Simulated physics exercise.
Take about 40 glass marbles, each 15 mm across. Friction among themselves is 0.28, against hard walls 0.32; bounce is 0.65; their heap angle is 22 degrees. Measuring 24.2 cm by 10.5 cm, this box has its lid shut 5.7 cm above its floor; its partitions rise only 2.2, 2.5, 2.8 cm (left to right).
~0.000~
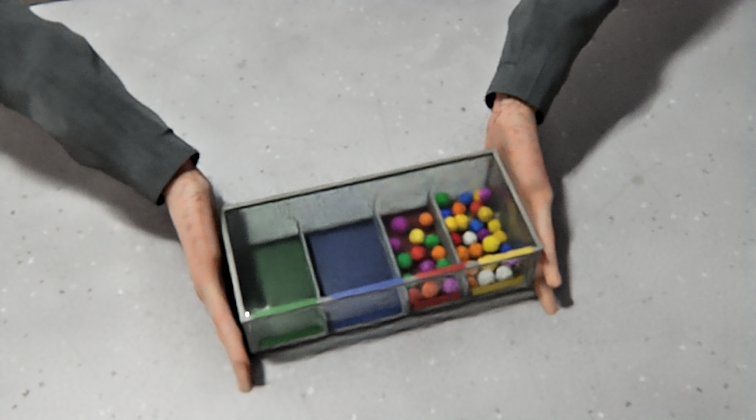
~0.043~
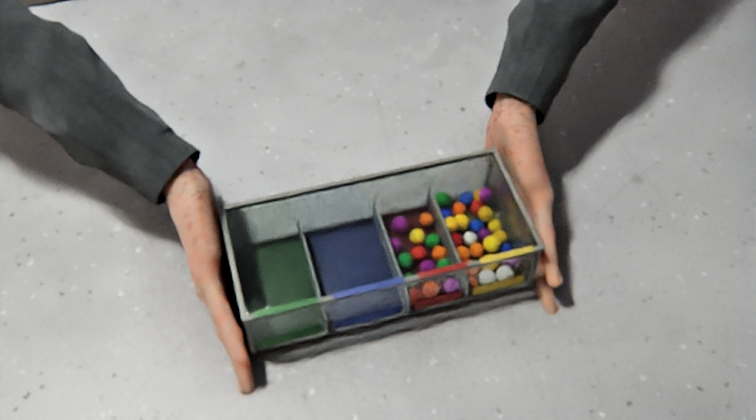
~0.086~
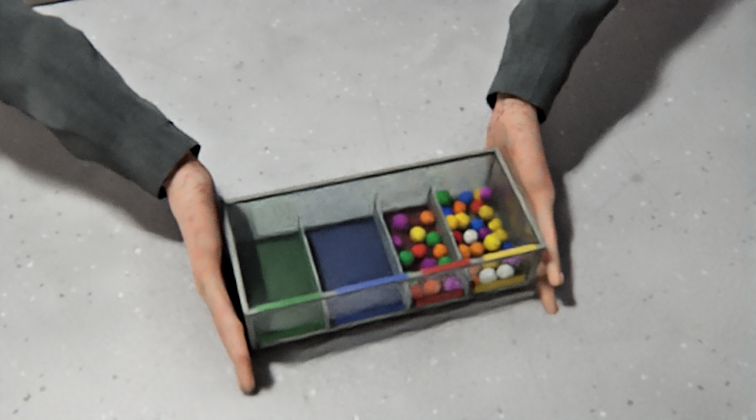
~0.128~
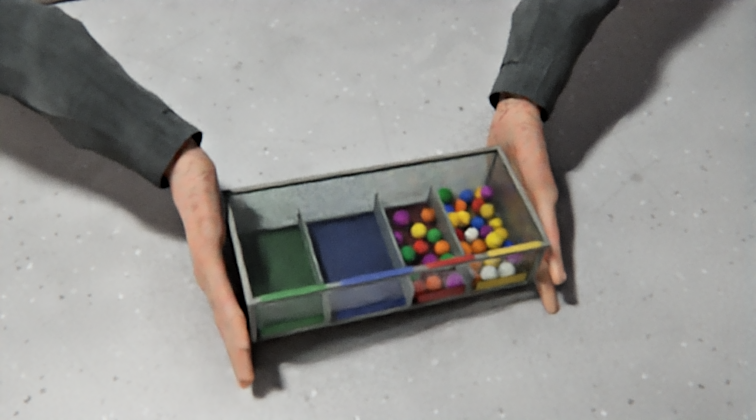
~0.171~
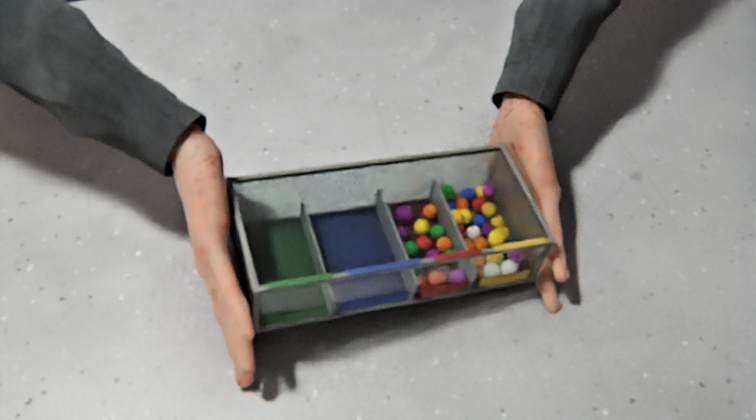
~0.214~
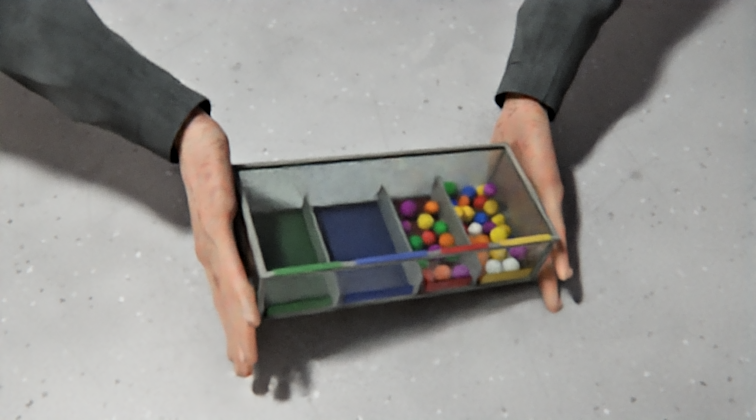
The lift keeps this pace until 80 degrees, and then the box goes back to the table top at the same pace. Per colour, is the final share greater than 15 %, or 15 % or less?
Red compartment: Greater than 15 %, blue compartment: 15 % or less, green compartment: 15 % or less, yellow compartment: Greater than 15 %.
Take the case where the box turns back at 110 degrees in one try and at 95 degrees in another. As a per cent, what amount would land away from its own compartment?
35 and 30 %.
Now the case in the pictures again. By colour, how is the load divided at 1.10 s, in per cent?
It splits as red 35, blue 0, green 0 and yellow 65 percent.
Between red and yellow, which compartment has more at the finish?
Go with yellow, that one ends with more.
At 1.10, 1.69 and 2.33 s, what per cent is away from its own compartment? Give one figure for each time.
Taking the three times in turn, it reads 0, 0 and 0.
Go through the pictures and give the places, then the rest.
Box tilt 0 degrees, front corners at (246, 318) and (537, 248); red 35 %, yellow 65 %, in the first picture.
Box tilt 1 degrees, front corners at (247, 317) and (538, 247), in the second picture.
Box tilt 3 degrees, front corners at (249, 311) and (541, 245), in the third picture.
Box tilt 6 degrees, front corners at (252, 301) and (545, 243), lowest corner right back, in the fourth picture.
Box tilt 9 degrees, front corners at (258, 288) and (549, 240), lowest corner right back, in the fifth picture.
Box tilt 13 degrees, front corners at (266, 274) and (554, 237), lowest corner right back; red 35 %, yellow 65 %. Its pace works out near 80 degrees a second, in the sixth picture.
Then, at 1.10 s, tilt 80 degrees; red 35 %, yellow 65 %.
After 1.69 s, tilt 35 degrees; red 35 %, yellow 65 %.
Then, at 2.33 s, tilt 0 degrees; red 35 %, yellow 65 %.
By 3.3 s all is still; red 35 %, blue 0 %, green 0 %, yellow 65 %.
